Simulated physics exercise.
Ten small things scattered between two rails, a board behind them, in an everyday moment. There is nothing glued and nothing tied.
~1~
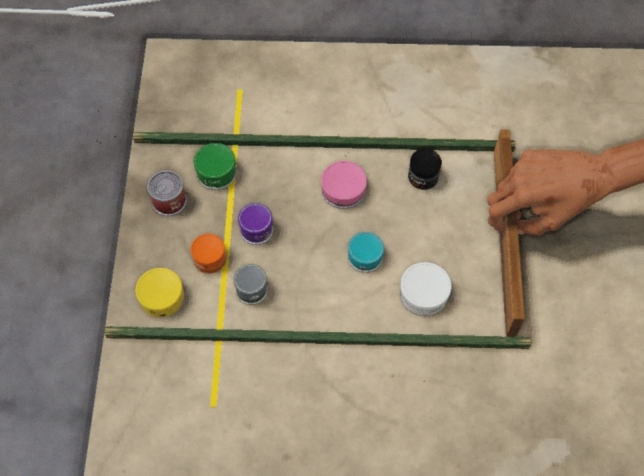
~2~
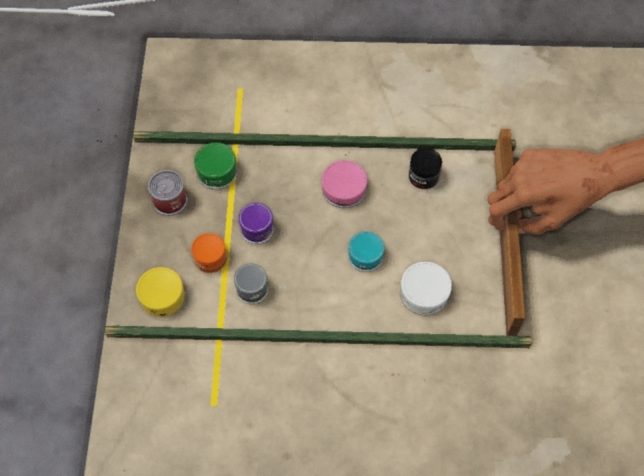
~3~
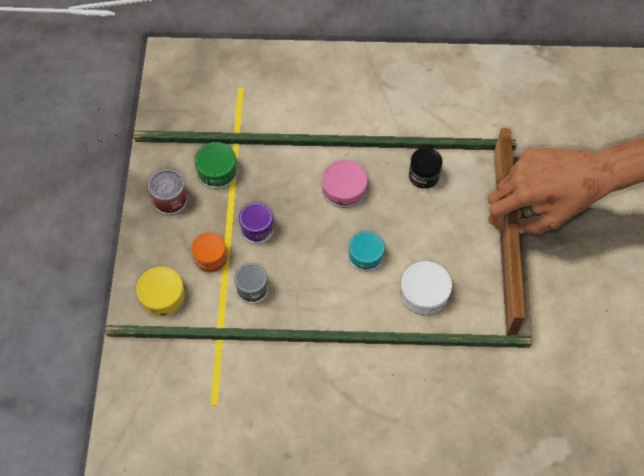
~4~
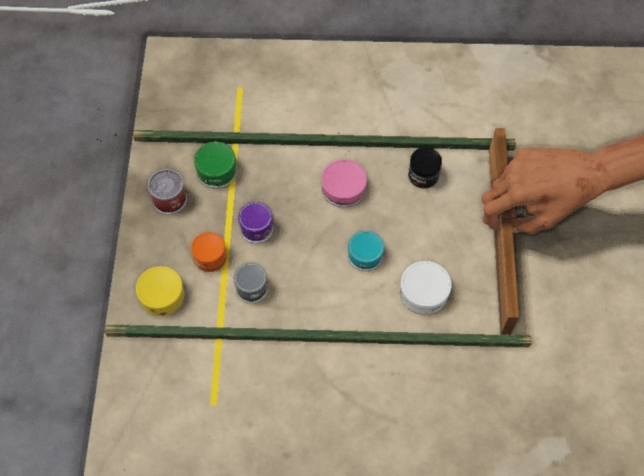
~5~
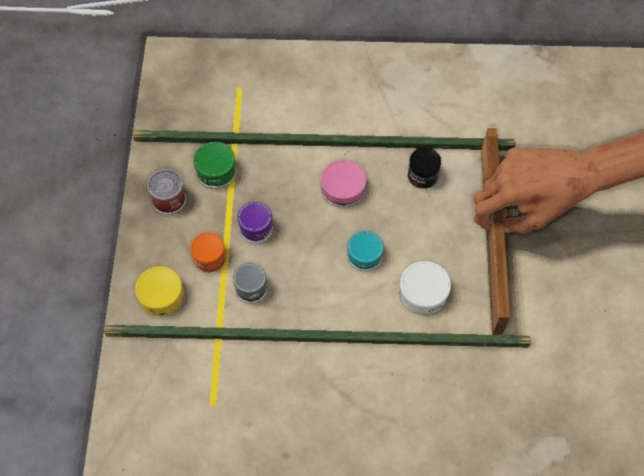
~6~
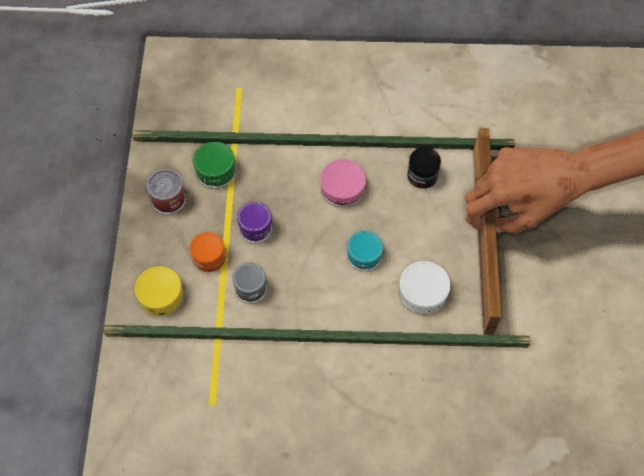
In this clip, small colourful tubs and pots sit scattered between two green rails near a yellow tape line, while a hand at the right holds a wooden board still, then slides it slightly left without touching them.
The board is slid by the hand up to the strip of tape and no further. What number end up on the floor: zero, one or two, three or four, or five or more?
Looks like the tally of pieces that topple off is zero there.
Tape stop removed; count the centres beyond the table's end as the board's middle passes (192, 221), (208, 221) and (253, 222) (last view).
First 1, next 1, last 0.
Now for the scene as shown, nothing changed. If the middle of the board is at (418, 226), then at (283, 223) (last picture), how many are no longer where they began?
2 at one spot and 6 at the other.
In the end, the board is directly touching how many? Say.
That makes 4.
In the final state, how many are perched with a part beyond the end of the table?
Looks like 1 of them.
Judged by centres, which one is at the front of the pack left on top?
Looks like the yellow tub to me.
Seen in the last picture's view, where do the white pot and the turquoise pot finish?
The white pot comes to rest close to (197, 284), while the turquoise pot rests close to (208, 247).
Soon after, none off yet; red tin at rest near (167, 192); yellow tub at rest near (160, 292); green pot at rest near (215, 165).
In the end, the number that fall off is zero.
